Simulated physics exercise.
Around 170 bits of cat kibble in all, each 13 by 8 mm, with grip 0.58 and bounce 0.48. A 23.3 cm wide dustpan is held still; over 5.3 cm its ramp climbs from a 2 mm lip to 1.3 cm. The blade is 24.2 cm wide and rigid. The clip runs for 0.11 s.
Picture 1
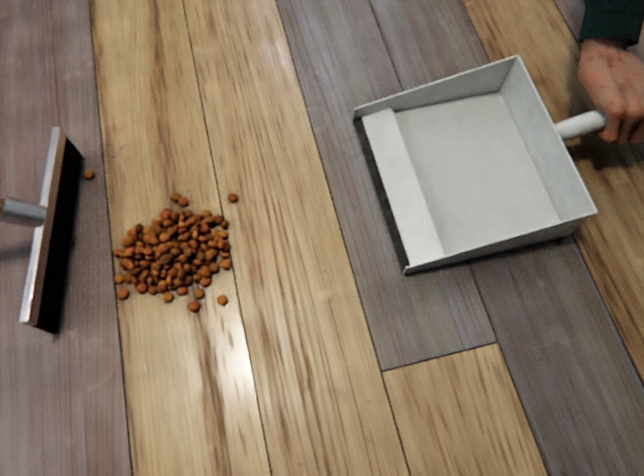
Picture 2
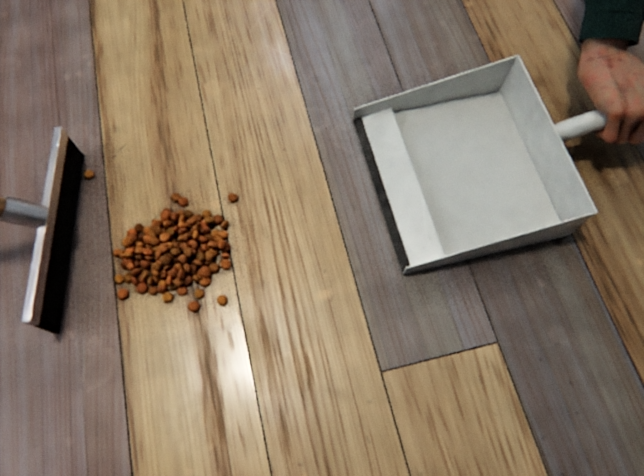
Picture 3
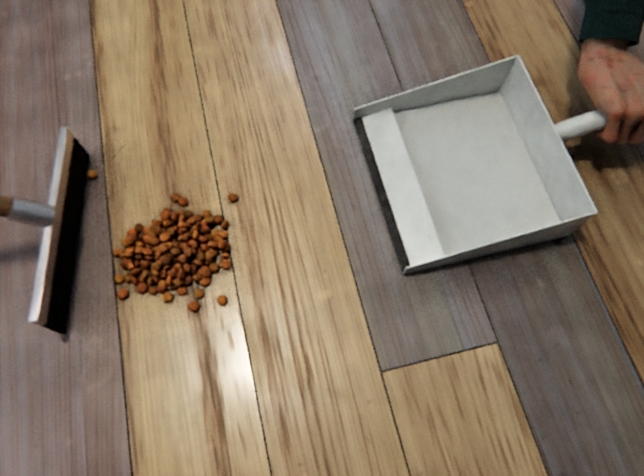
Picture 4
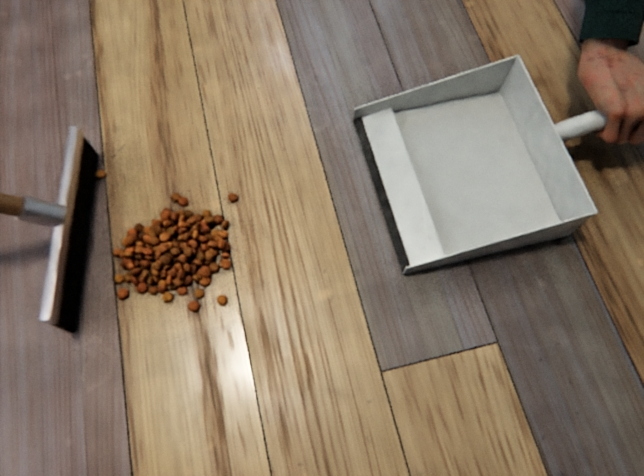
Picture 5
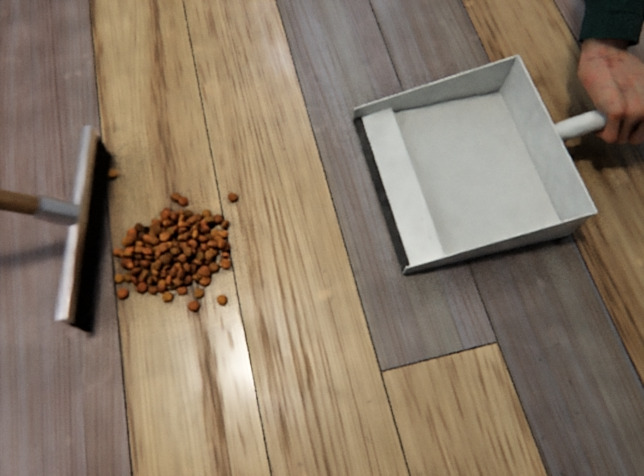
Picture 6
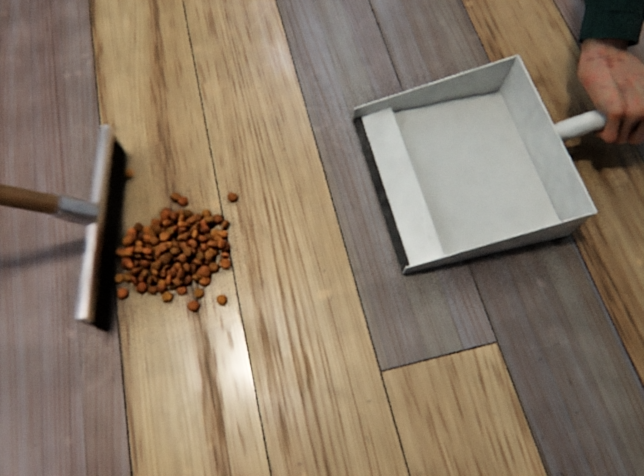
At first, a squeegee-like blade stands left of a small heap of brown kibble on a wood floor, while a hand holds a pale dustpan still at right. The blade then slides slowly rightward, nudging one stray piece along, and ends close beside the heap, which stays in place.
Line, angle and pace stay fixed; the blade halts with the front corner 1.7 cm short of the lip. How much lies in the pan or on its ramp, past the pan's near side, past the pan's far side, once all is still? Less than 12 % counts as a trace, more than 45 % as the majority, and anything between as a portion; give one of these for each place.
In the pan or on its ramp - a portion, past the pan's near side - a portion, past the pan's far side - a trace.
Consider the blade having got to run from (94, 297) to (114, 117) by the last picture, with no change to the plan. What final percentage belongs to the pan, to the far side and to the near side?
The pan gets 30, the far side 0 and the near side 15.
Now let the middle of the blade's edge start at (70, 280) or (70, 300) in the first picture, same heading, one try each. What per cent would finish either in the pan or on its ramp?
40 and 35 per cent, roughly.
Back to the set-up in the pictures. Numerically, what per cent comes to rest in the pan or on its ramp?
Roughly 35 percent.
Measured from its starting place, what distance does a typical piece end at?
It works out to roughly 28 cm.
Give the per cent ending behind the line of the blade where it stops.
0 %.
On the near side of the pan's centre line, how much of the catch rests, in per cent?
Roughly 80 per cent.
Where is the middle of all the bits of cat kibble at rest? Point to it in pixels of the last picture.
Centre at rest, approx.: (396, 245) px.
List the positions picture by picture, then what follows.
In the first picture, blade from (30, 321) to (60, 135), moved 0.0 cm, 0 of the pieces shifted so far; middle of the pieces at (171, 250); pan at (469, 172).
In the second picture, blade from (33, 321) to (62, 135), moved 0.2 cm, 0 of the pieces shifted so far; middle of the pieces at (171, 250).
In the third picture, blade from (39, 320) to (68, 135), moved 1.0 cm, 1 of the pieces shifted so far; middle of the pieces at (171, 250).
In the fourth picture, blade from (51, 320) to (78, 134), moved 2.2 cm, 1 of the pieces shifted so far; middle of the pieces at (171, 250).
In the fifth picture, blade from (67, 319) to (91, 133), moved 3.8 cm, 1 of the pieces shifted so far; middle of the pieces at (171, 250).
In the sixth picture, blade from (86, 318) to (108, 133), moved 5.9 cm, 1 of the pieces shifted so far; middle of the pieces at (170, 250); pan at (469, 172).
Then, 0.16 s after the last picture, middle of the blade 18 cm from the lip; 0 % over the lip, far side 0 %, near side 10 %.
Then, 0.27 s after the last picture, middle of the blade 8 cm from the lip; 0 % over the lip, far side 0 %, near side 20 %.
Then, 0.51 s after the last picture, middle of the blade 4 cm from the lip; 35 % over the lip, far side 0 %, near side 30 %.
In the end, pan 35 %, near side 30 %, far side 0 %, in front of the lip or behind the blade 35 %.
